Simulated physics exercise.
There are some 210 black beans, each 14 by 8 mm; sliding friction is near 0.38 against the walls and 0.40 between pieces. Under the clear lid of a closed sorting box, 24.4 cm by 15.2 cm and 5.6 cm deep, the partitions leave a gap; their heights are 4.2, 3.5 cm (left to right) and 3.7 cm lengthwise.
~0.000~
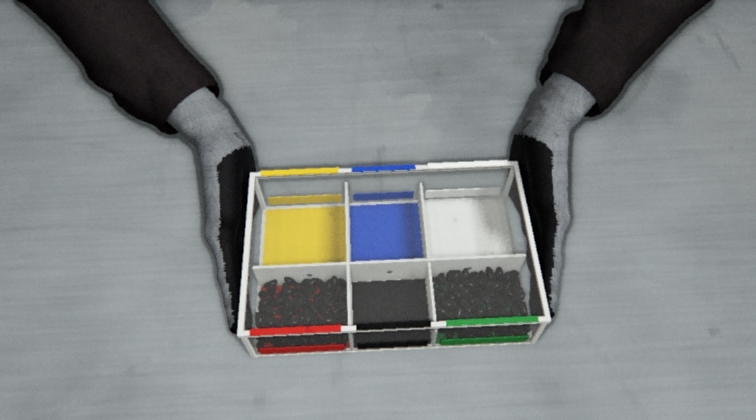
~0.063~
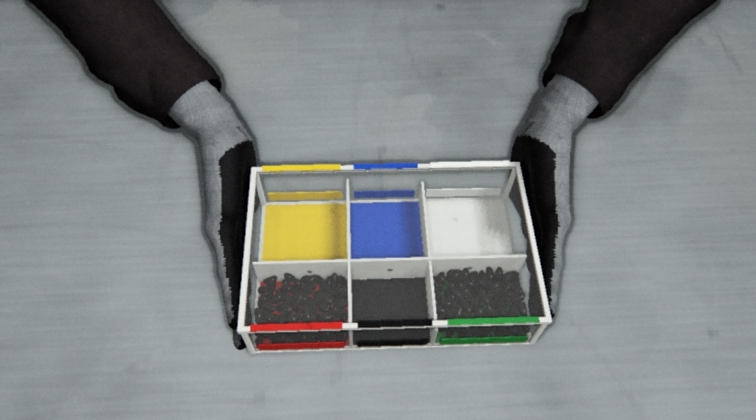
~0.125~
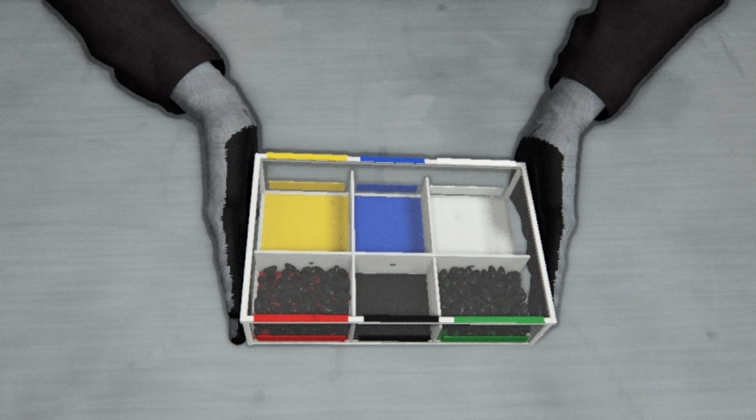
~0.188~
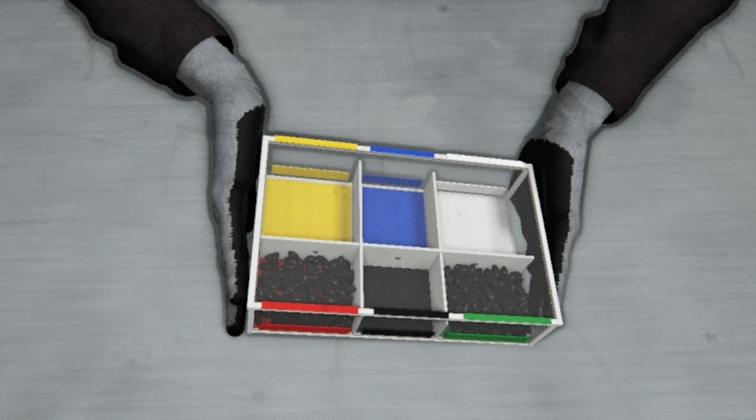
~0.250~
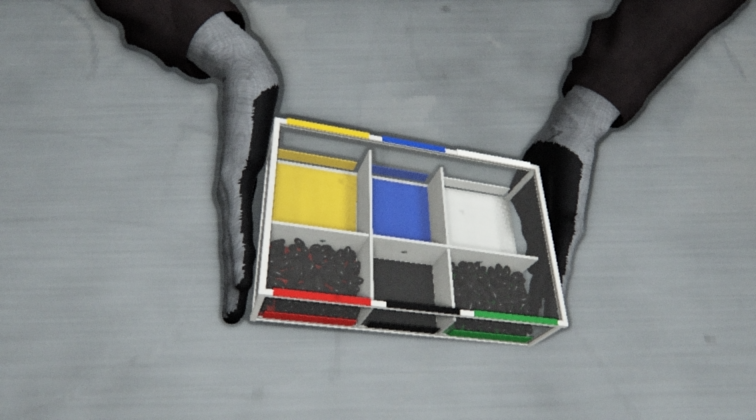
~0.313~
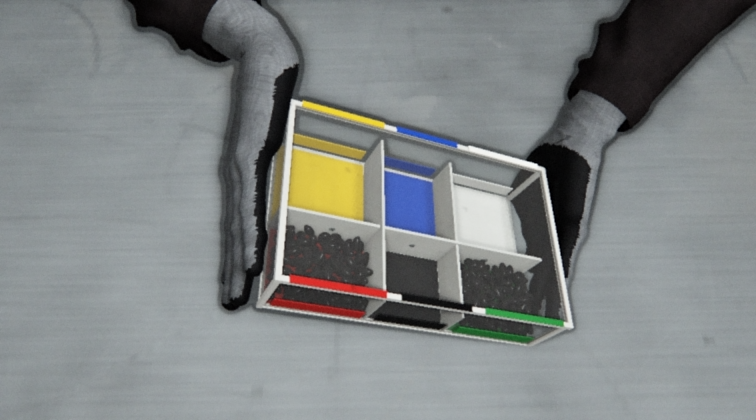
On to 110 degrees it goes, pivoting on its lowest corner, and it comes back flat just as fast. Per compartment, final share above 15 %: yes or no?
Red yes; blue no; green yes; yellow no; white no; black no.
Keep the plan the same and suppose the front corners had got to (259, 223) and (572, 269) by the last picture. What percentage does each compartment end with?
Each compartment ends with, in per cent, red 30, blue 5, green 35, yellow 5, white 30 and black 0.
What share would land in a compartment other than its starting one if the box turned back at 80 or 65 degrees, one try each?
10 % and 5 %.
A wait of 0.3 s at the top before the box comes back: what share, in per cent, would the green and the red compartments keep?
Then green keeps 60% and red keeps 35%.
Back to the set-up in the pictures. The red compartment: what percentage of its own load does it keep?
Close to 80 in a hundred.
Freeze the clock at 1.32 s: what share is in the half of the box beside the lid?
I'd put it at some 50 percent.
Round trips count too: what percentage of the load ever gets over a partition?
Roughly 15 in a hundred.
Then, at 1.32 s, tilt 109 degrees; red 40 %, green 55 %.
After 1.99 s, tilt 48 degrees; red 35 %, green 60 %, white 5 %.
After 2.71 s, tilt 0 degrees; red 35 %, green 60 %, white 5 %.
In the end, at 3.3 s, red 35 %, blue 0 %, green 60 %, yellow 0 %, white 5 %, black 0 %.
